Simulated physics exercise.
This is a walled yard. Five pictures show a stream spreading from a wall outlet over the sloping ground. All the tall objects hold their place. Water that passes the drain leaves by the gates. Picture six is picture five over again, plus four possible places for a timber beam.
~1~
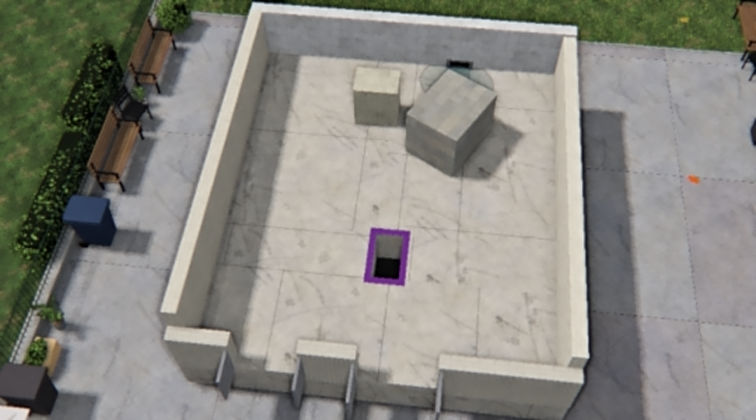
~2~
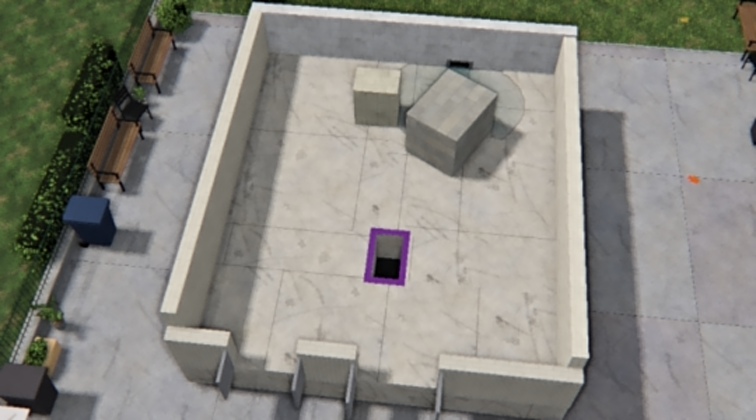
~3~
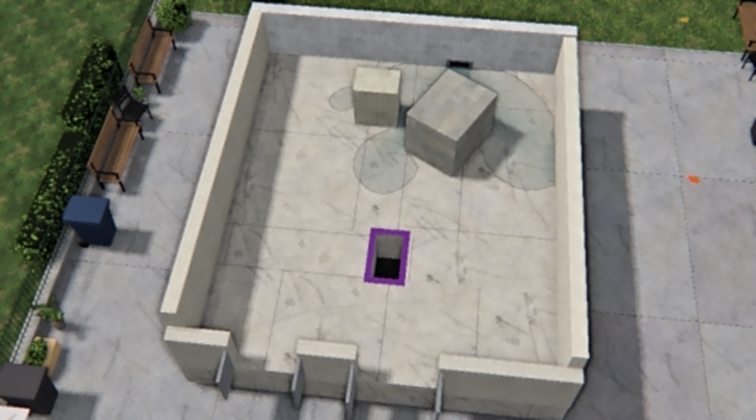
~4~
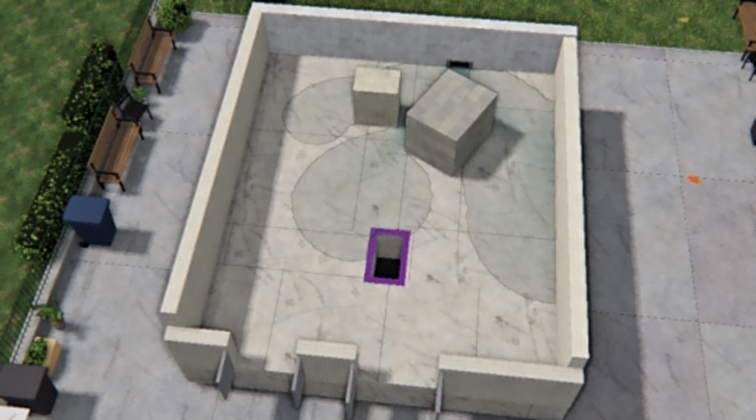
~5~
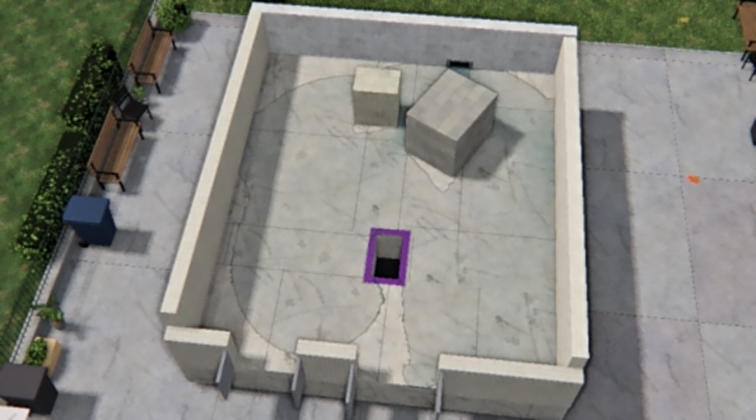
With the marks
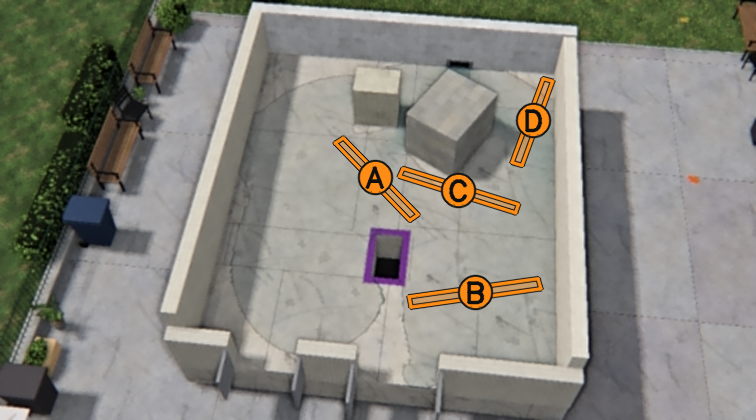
Water spreading across the pale floor of a walled yard, passing two blocks and reaching a purple-edged pit near the middle.
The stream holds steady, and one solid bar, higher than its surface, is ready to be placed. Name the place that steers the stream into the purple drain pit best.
I would pick position B.
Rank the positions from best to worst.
The order is B, D, C, A.
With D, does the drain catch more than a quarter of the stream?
No.
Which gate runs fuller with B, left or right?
More leaves on the left.
On the marked copy, A from (339, 140) to (414, 217); B from (410, 301) to (539, 283); C from (401, 172) to (517, 208); D from (517, 163) to (547, 79).
With A, about 2 % of the stream goes into the purple drain pit, about 98 % out by the gates.
With B, about 28 % of the stream goes into the purple drain pit, about 72 % out by the gates.
With C, about 8 % of the stream goes into the purple drain pit, about 92 % out by the gates.
With D, about 17 % of the stream goes into the purple drain pit, about 82 % out by the gates.
